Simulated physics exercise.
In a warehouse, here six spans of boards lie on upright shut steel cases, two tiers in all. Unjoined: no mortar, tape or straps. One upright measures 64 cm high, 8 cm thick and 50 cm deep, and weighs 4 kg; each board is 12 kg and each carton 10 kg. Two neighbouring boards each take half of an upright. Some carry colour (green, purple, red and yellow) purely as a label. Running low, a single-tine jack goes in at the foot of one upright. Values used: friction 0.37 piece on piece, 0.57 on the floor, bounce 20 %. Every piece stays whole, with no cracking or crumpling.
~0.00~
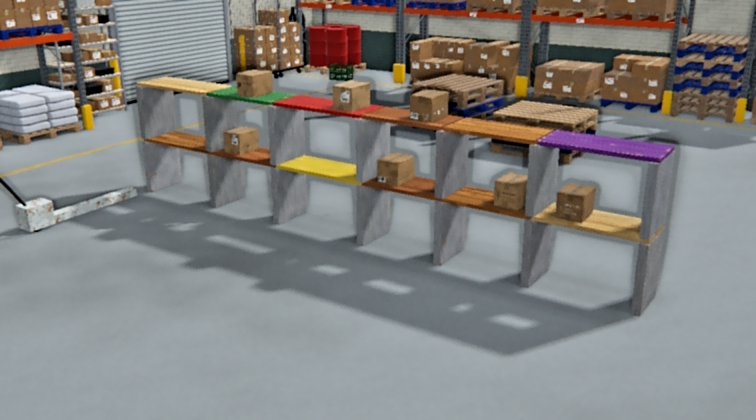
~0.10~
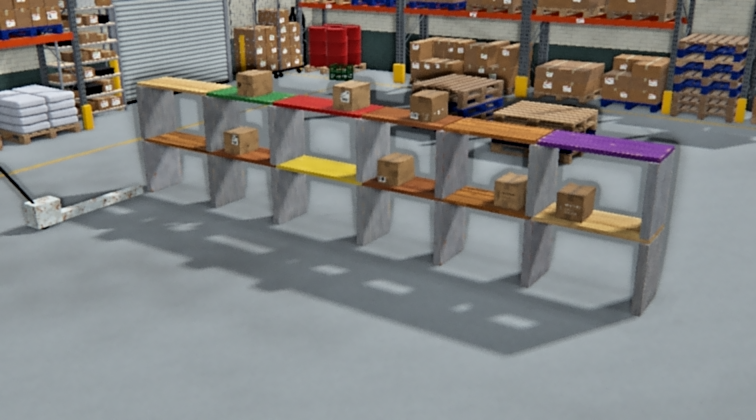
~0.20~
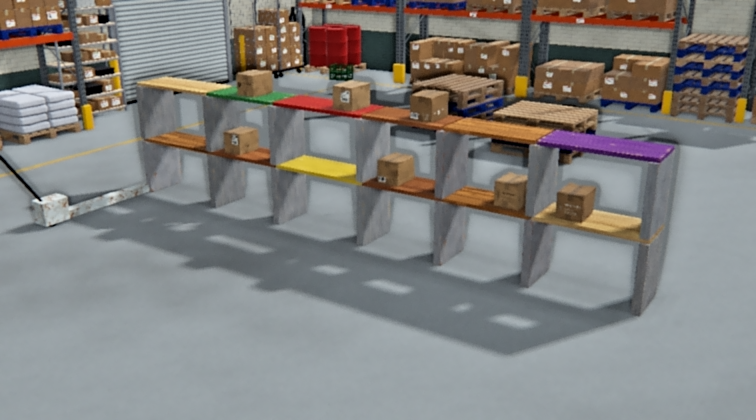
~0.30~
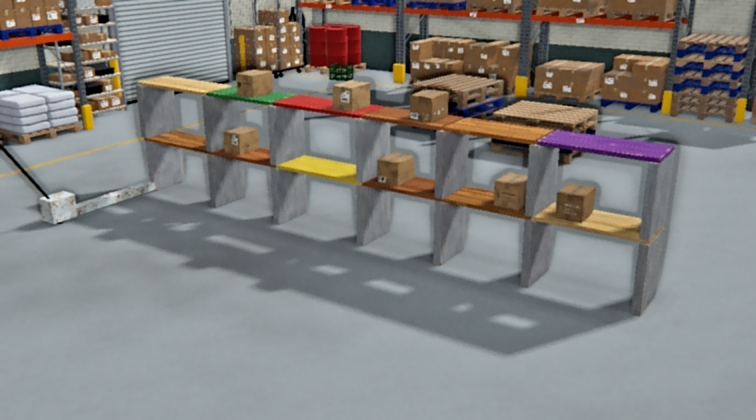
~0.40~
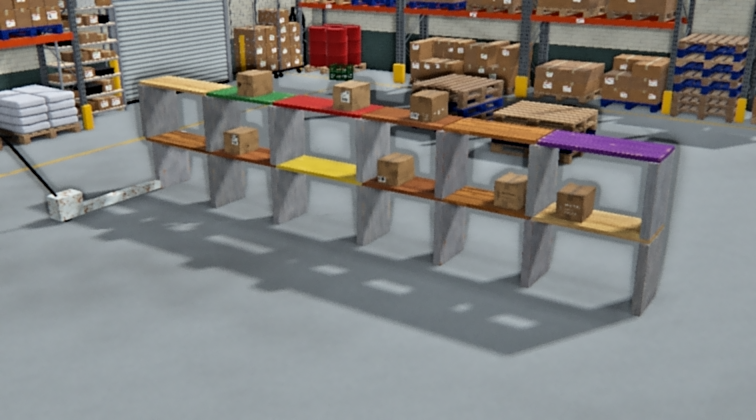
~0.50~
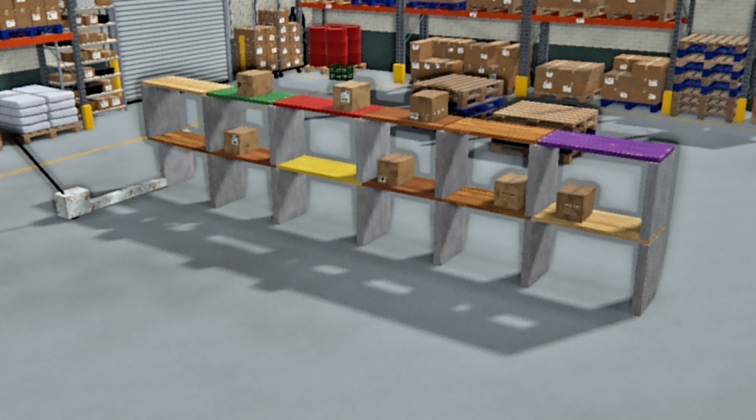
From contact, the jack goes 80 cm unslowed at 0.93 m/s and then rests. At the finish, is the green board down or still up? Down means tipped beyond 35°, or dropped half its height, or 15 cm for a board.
It is still up.
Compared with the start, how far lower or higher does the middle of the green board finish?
It ends some 0 cm lower.
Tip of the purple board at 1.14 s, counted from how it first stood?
I'd estimate close to 0°.
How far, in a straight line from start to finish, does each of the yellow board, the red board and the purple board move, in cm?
Yellow 0 cm, red 0 cm, purple 0 cm.
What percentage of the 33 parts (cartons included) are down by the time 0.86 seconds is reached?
At that moment 0 per cent.
By 0.62 s, none of the 33 pieces down, 4 disturbed; green board unmoved.
When it is over (2.1 s), none of the 33 pieces down, 4 disturbed; green board unmoved; red board unmoved; purple board unmoved. In pixels of the last frame, middles, green board near (252, 95), red board near (328, 106).
